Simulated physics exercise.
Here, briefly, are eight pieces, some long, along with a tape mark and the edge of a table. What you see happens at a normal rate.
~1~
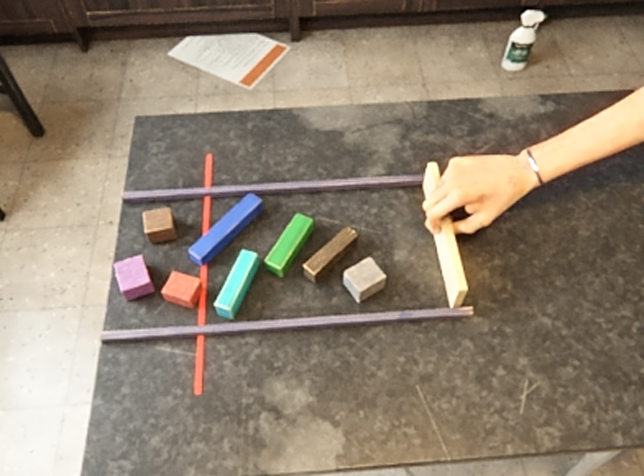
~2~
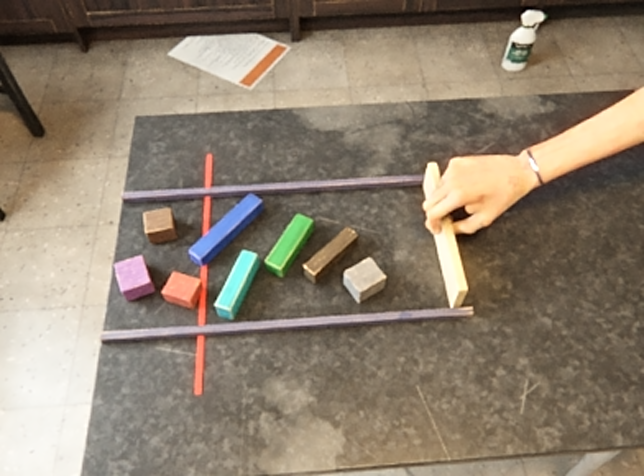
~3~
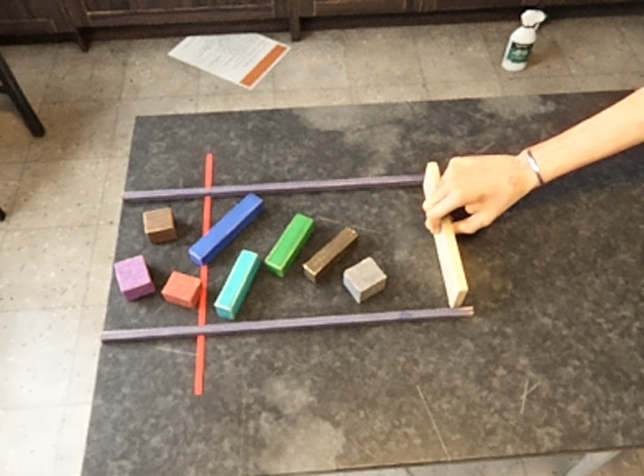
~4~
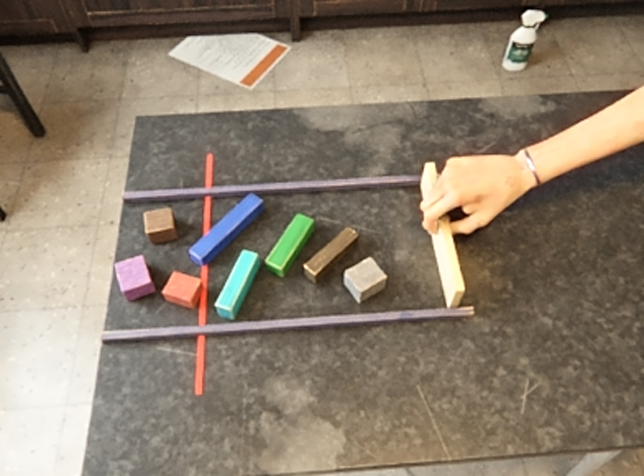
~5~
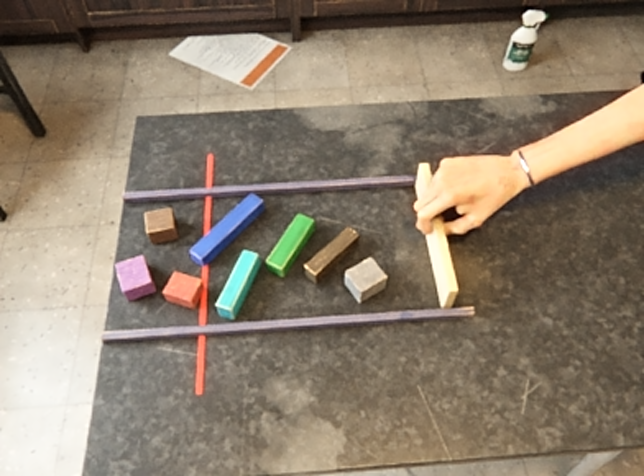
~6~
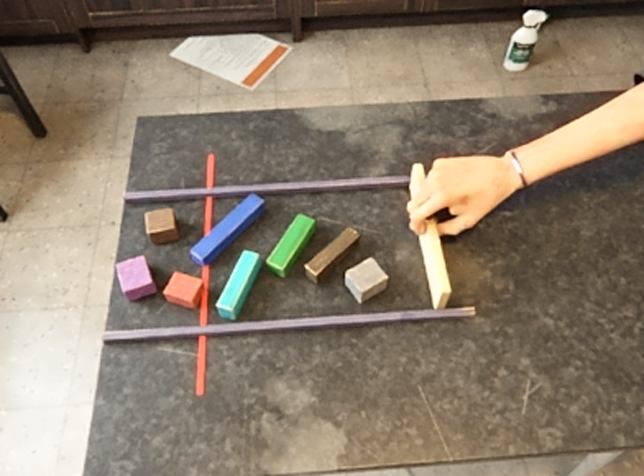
On a dark speckled tabletop above a tiled floor, seen from above at an angle, two long purplish strips run across, crossed near the left by a red strip. Between them lie brown, purple and red blocks at left, blue, teal and green bars, then a dark brown bar and grey block. A hand from the right slides a pale board slightly left while the pieces stay still.
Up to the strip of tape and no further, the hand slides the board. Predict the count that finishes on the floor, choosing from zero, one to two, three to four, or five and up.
The count on the floor is zero.
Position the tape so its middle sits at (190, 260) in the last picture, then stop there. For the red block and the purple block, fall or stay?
Outcome - red block is left in place, purple block topples off.
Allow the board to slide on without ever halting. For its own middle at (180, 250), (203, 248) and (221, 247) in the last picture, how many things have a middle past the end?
Taking the places in turn, the counts are 1, 0 and 0.
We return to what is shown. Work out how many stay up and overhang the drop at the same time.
1 overhanging.
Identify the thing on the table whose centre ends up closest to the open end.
Answer - the purple block.
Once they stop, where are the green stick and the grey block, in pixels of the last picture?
Listed as asked: First (179, 241), and then (187, 289).
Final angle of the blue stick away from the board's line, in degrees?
I'd put it at about 35°.
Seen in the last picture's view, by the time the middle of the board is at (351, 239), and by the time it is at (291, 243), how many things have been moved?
First 2, after that 4.
Soon after, none off yet; purple block at rest near (137, 278); brown block at rest near (162, 226); red block at rest near (185, 290).
Then, none off yet; purple block at rest near (137, 278); brown block at rest near (162, 226); red block moved about its own width near (161, 301).
At rest, the number that fall off is zero.
